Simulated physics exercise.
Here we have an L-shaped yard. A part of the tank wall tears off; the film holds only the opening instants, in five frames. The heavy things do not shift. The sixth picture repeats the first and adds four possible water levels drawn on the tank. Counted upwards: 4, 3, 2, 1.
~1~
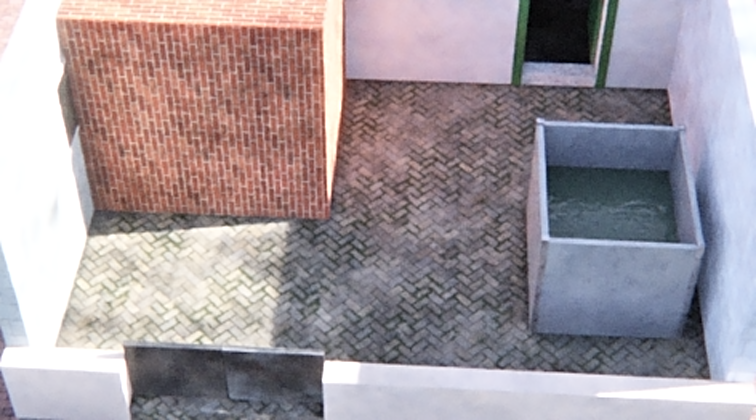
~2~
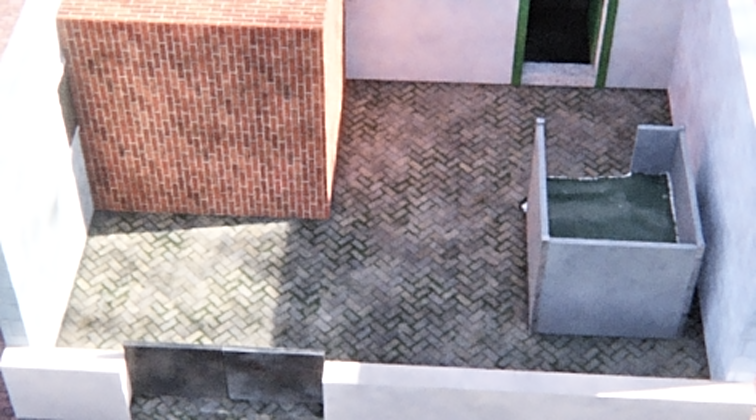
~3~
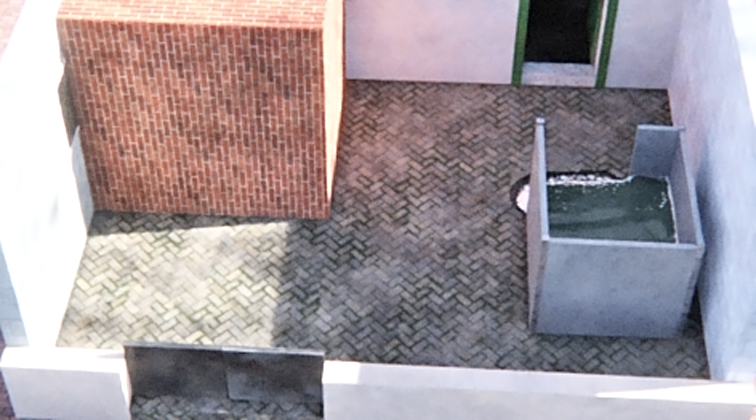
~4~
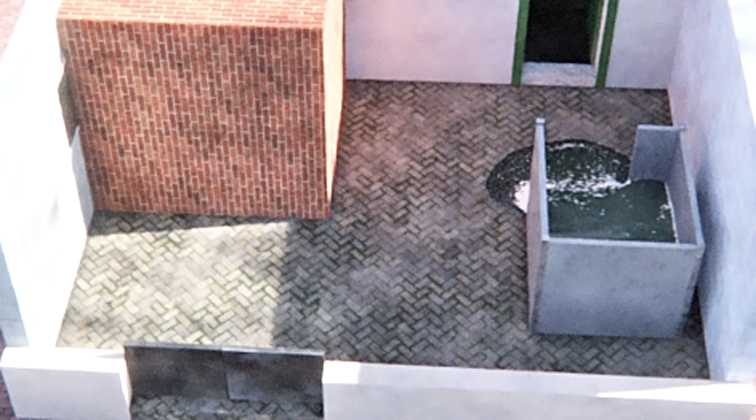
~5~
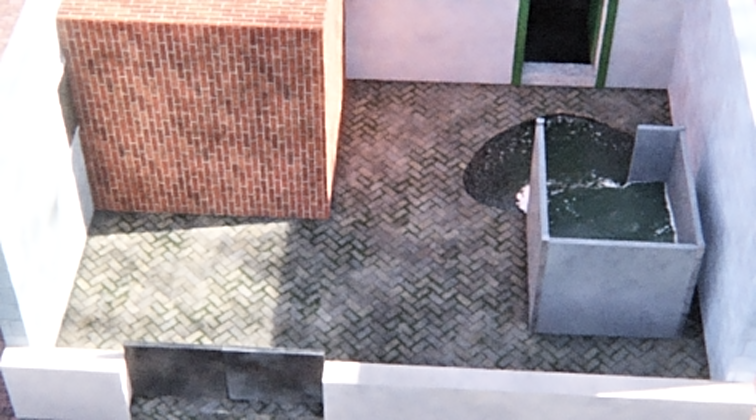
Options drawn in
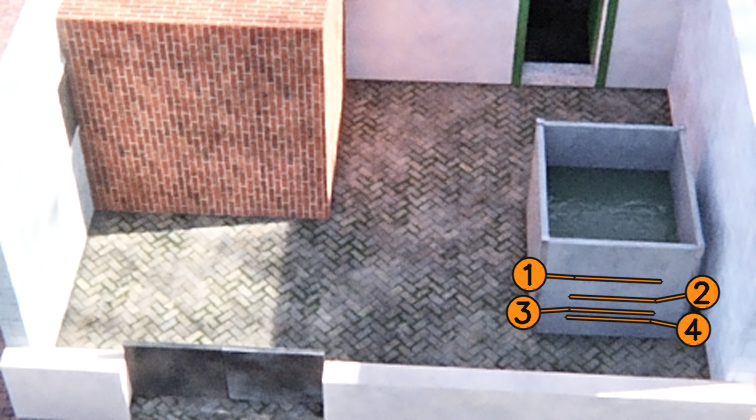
Dark green water pours from a grey tank in an L-shaped, herringbone-paved yard, seen from above by a still camera. The tank stands at the right, with a red-brick block at the left, pale walls around, a green-framed doorway behind and a shut dark gate at the lower left. Most of the tank's far side opens, and water foams through the gap, spreading backward and left in a widening dark pool.
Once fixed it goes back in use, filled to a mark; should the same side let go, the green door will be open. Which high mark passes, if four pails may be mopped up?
3 will do.
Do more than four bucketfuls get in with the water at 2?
Yes, that goes wrong.
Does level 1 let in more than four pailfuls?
Yes, that goes wrong.
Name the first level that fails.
It is 2.
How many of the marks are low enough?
Two of the four.
In orange, 1 at (617, 279); 2 at (613, 298); 3 at (610, 311); 4 at (609, 319); from the bottom up 4, 3, 2, 1.
With 1, dozens of bucketfuls pour in.
With 2, about 9 bucketfuls get in.
With 3, a bucket or two gets in.
With 4, nothing gets over.
